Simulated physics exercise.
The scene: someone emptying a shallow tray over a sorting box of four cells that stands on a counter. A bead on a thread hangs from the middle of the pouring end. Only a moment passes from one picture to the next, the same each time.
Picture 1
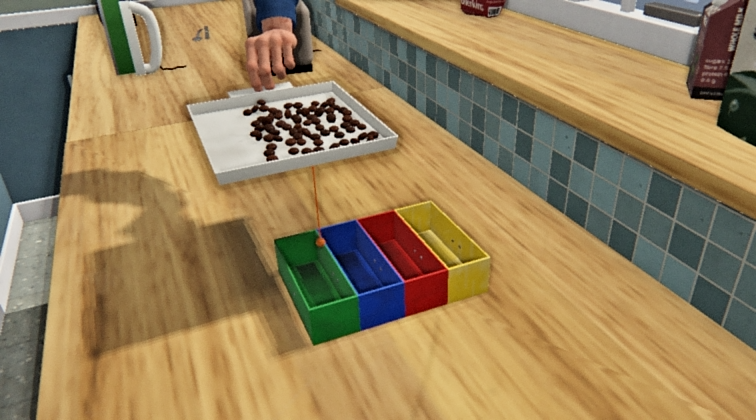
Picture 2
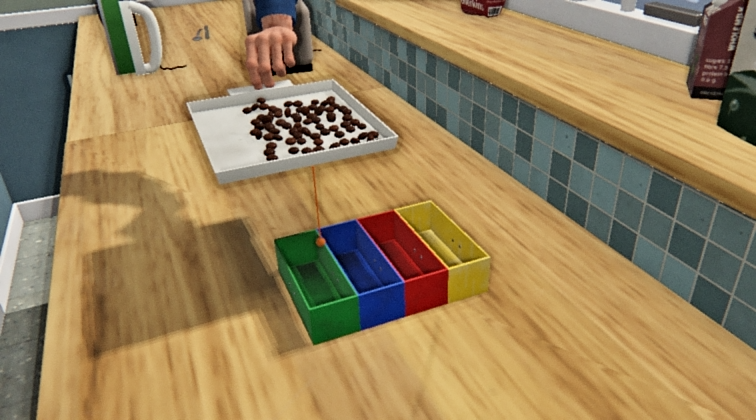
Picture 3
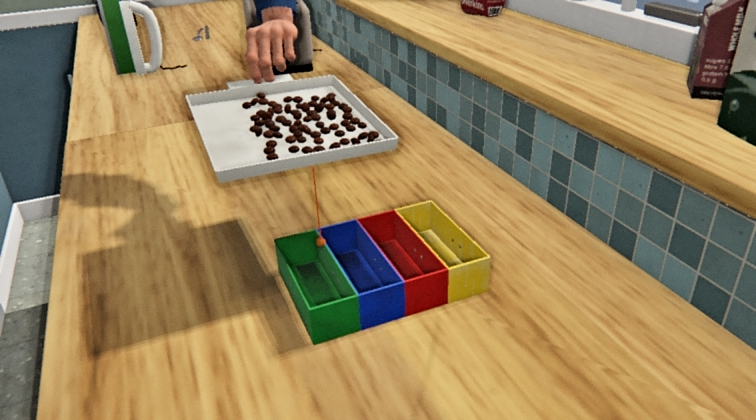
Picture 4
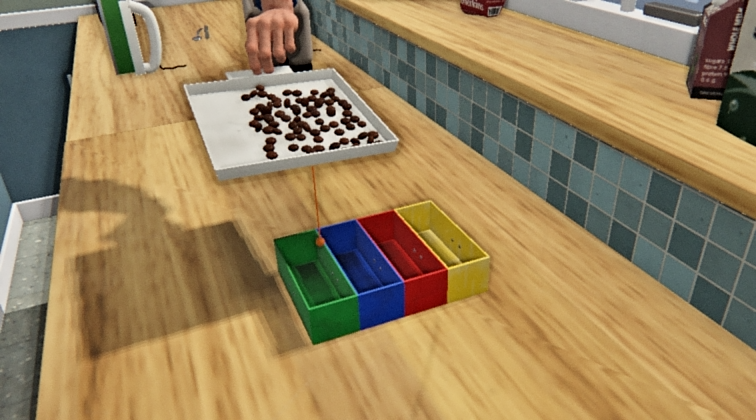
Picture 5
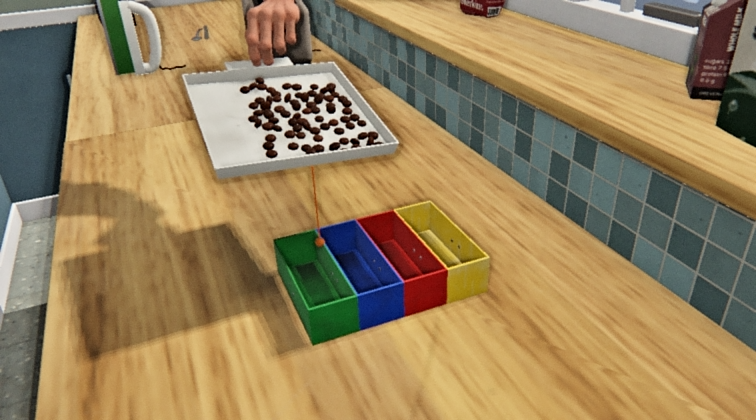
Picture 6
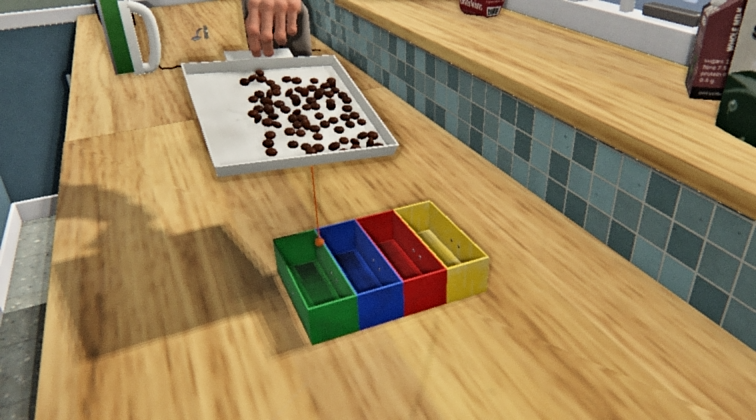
On a wooden counter, a hand held a shallow white tray of chocolate drops near a box with green, blue, red and yellow cells, then slowly raised its back edge, tilting it slightly.
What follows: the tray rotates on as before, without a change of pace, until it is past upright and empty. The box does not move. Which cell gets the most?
The red one ends fullest.
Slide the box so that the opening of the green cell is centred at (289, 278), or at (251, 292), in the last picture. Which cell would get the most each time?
First the cell in red, then the yellow cell.
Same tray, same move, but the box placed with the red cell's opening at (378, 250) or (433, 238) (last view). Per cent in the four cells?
The first gives 100 %, the second 100 %.
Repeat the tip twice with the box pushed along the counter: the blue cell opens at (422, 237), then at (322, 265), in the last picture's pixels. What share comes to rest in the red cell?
First some 0, then 40 per cent.
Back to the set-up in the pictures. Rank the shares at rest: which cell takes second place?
Second comes the blue cell.
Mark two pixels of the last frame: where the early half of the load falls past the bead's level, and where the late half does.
The first part at (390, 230); the rest at (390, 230).
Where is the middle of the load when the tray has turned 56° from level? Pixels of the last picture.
At about (347, 123).
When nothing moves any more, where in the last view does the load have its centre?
Near (397, 272).
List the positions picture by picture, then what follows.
Corners of the pouring end near (218, 171) and (394, 136), level; middle of the load near (307, 123), flat chocolate drops; bead on its thread near (321, 242); green cell near (335, 317); blue cell near (382, 303); red cell near (426, 290); yellow cell near (468, 277), in the first picture.
Corners of the pouring end near (218, 171) and (395, 136), level; middle of the load near (307, 122), in the second picture.
Corners of the pouring end near (218, 170) and (395, 137), tipped barely, lowest at the right corner; middle of the load near (307, 119), in the third picture.
Corners of the pouring end near (218, 168) and (395, 139), tipped a little, lowest at the right corner; middle of the load near (307, 115), in the fourth picture.
Corners of the pouring end near (218, 166) and (395, 142), tipped a little, lowest at the right corner; middle of the load near (307, 111), in the fifth picture.
Corners of the pouring end near (218, 165) and (395, 144), tipped a little, lowest at the right corner; middle of the load near (307, 107); green cell near (334, 317); blue cell near (381, 303); red cell near (425, 289); yellow cell near (467, 277), in the sixth picture.
Shortly afterwards, tray tipped steeply; the whole lot on the tray.
Next, tray tipped right over; near two thirds on the tray; only a few in the yellow cell; only a few in the red cell; only a few in the blue cell; near a quarter falling or outside the box.
Some moments later, tray tipped past a quarter turn; near two thirds in the red cell; near a quarter in the blue cell; a little in the yellow cell; only a few in the green cell.
In the end, tray tipped past a quarter turn; near two thirds in the red cell; near a quarter in the blue cell; a little in the yellow cell; only a few in the green cell.
